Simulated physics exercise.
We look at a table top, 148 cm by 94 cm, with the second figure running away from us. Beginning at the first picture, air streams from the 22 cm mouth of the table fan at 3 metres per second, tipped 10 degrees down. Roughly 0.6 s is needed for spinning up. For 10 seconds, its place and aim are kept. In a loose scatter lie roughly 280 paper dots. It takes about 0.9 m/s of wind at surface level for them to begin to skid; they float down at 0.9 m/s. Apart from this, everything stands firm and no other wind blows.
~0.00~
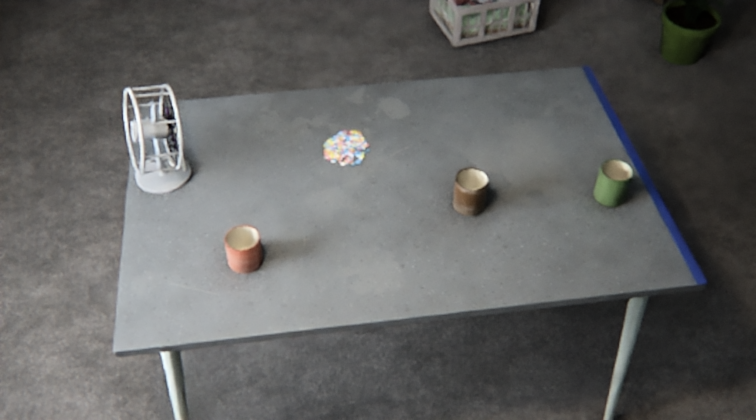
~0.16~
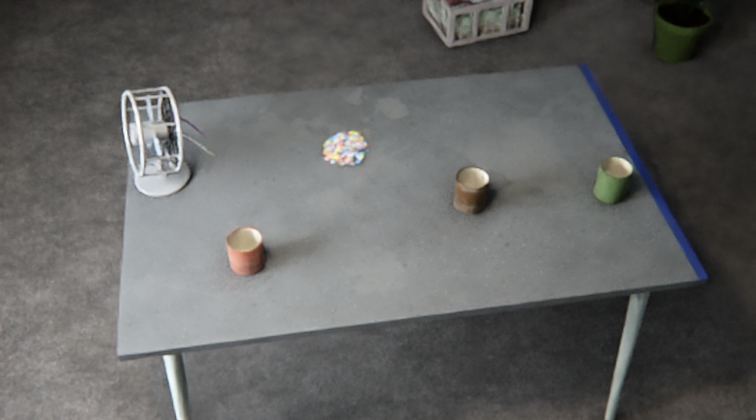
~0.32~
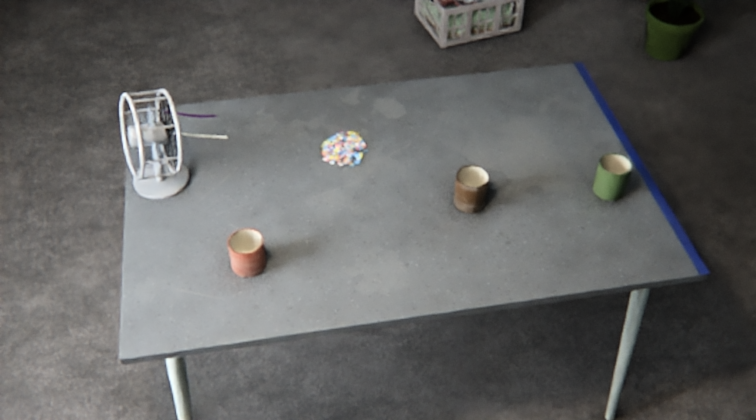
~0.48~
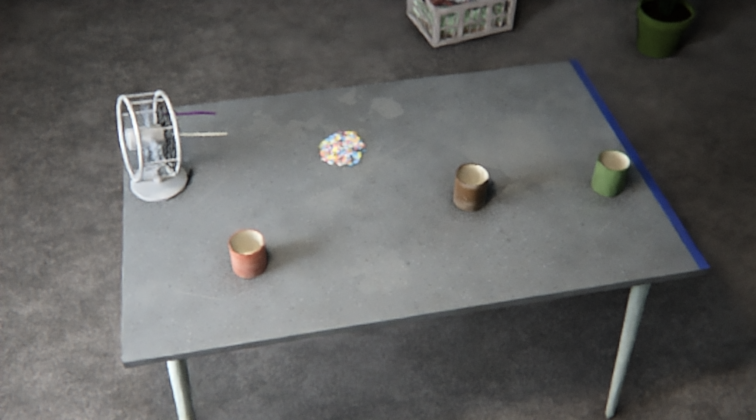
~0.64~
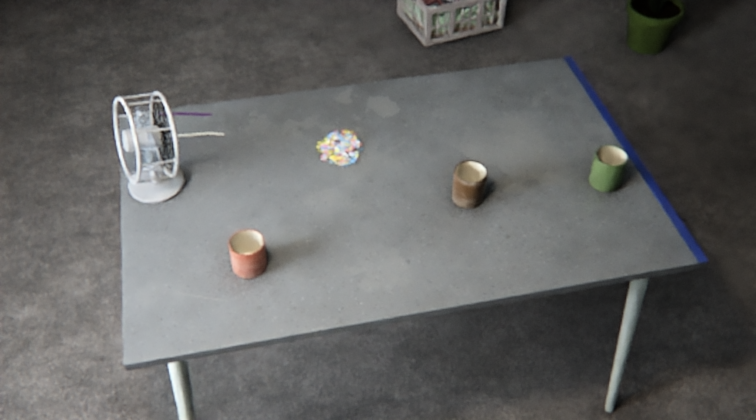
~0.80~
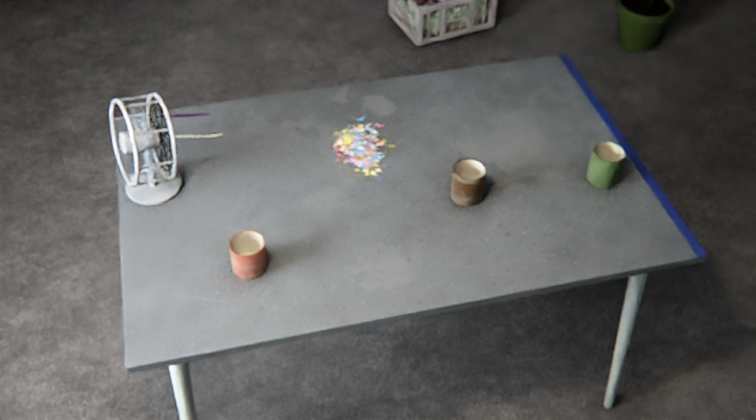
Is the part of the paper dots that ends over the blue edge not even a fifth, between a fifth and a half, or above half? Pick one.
It is above half.
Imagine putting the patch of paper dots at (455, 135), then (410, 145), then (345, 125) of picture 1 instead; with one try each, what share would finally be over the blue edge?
In turn: 100 per cent, 90 per cent, 15 per cent.
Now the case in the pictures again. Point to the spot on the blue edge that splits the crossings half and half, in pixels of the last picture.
Around (610, 118).
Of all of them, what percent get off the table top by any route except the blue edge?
Around 3 % of them.
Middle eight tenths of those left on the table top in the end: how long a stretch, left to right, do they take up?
The middle group spans some 40 cm.
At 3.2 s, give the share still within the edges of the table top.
I'd estimate about 20 per cent.
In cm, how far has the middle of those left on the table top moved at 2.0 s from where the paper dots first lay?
I'd guess near 70 cm.
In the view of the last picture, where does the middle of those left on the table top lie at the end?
Roughly at (584, 174).
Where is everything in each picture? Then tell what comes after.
In the first frame, the middle of the paper dots is near (345, 148), none has stirred yet and the mouth of the table fan is at (153, 129).
In the second frame, the middle of the paper dots is near (344, 148), none has stirred yet and the blue edge is centred on (639, 157).
In the third frame, the middle of the paper dots is near (343, 149), none has stirred yet, the top of a mug is at (473, 176) and the top of a mug is at (245, 241).
In the fourth frame, the middle of the paper dots is near (341, 148) and none has stirred yet.
In the fifth frame, the middle of the paper dots is near (339, 147), the farthest in sight from the table fan is at (358, 141) and about 10 % have left their places.
In the sixth frame, the middle of the paper dots is near (357, 145), the farthest in sight from the table fan is at (382, 126) and about 85 % have left their places.
After 2.0 s, 77 % are over the blue edge; the middle of those still in play is near (585, 171); 69 % have settled or left.
After 3.2 s, 79 % are over the blue edge; the middle of those still in play is near (584, 174); 88 % have settled or left.
After 5.5 s, 79 % are over the blue edge; the middle of those still in play is near (584, 174); 89 % have settled or left.
After 10.0 s, at the end, 79 % are over the blue edge; the middle of those still in play is near (584, 174).
